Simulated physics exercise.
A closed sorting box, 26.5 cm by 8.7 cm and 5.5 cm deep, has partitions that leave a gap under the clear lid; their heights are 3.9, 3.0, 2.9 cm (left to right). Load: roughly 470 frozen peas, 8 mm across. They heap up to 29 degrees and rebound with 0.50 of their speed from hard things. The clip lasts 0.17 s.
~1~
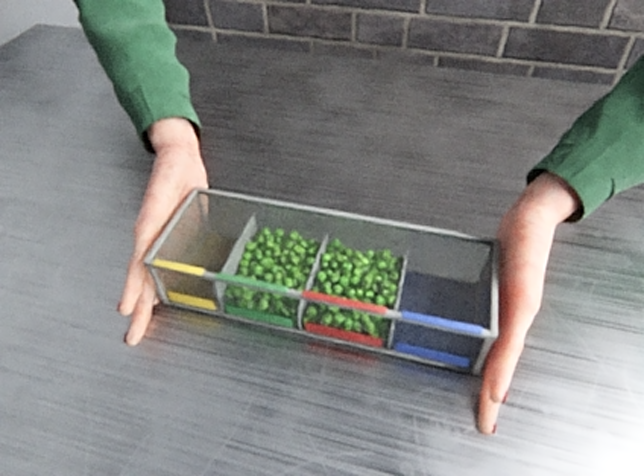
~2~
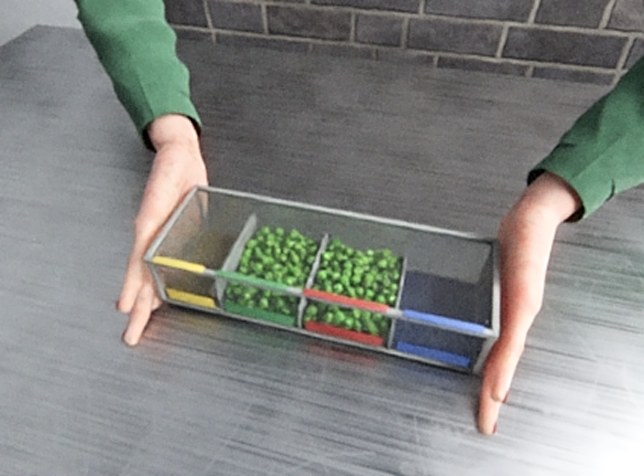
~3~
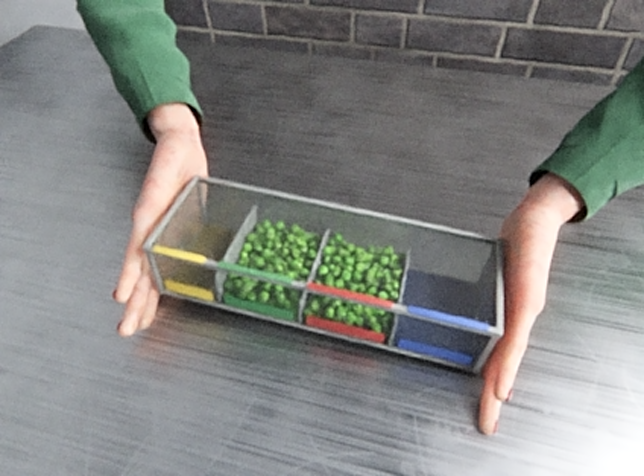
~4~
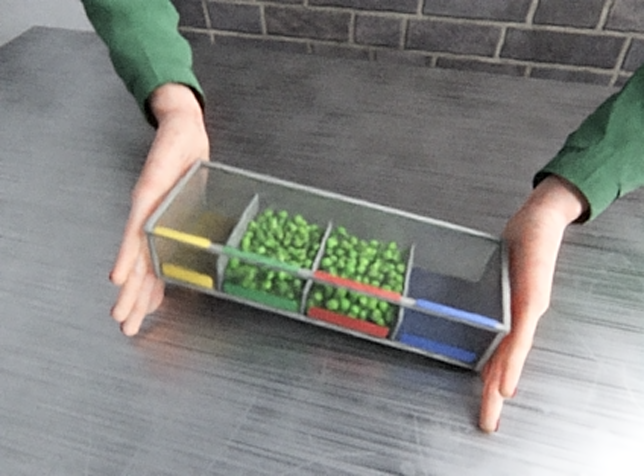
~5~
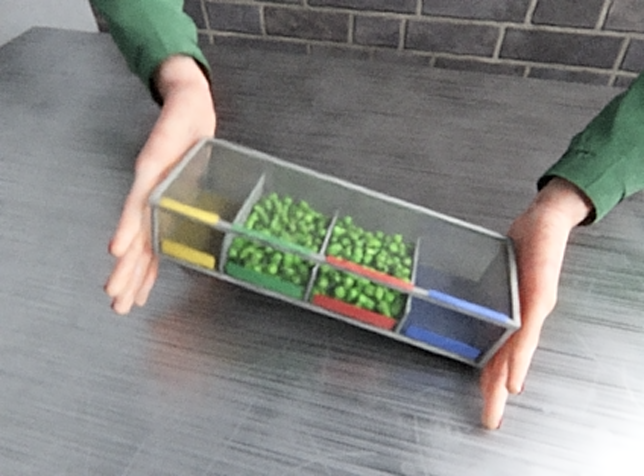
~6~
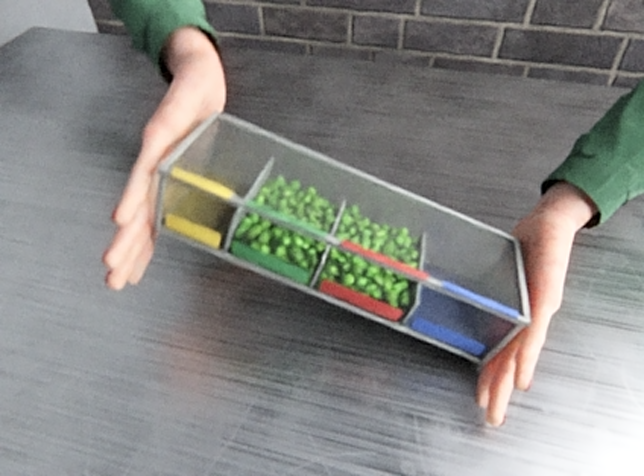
Two hands raise the left end of a clear divided box holding green peas.
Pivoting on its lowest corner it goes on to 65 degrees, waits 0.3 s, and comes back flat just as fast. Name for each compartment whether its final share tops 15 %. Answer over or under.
Red over, blue over, green over, yellow under.
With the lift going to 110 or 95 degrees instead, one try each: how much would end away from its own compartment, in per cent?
Some 80 and 75 per cent.
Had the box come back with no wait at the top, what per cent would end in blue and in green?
Then: Blue 30; green 25.
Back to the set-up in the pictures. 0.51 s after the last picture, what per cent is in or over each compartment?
Red 45; blue 20; green 30; yellow 0.
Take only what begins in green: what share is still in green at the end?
Roughly 60 per cent.
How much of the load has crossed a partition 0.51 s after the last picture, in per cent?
About 35 per cent.
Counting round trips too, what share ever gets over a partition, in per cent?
Some 40 per cent.
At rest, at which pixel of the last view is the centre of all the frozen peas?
At about (378, 285).
Then, 0.51 s after the last picture, tilt 65 degrees; red 45 %, blue 20 %, green 30 %.
Then, 0.84 s after the last picture, tilt 39 degrees; red 35 %, blue 35 %, green 30 %.
Then, 1.28 s after the last picture, tilt 0 degrees; red 35 %, blue 35 %, green 30 %.
In the end, red 35 %, blue 35 %, green 30 %, yellow 0 %.
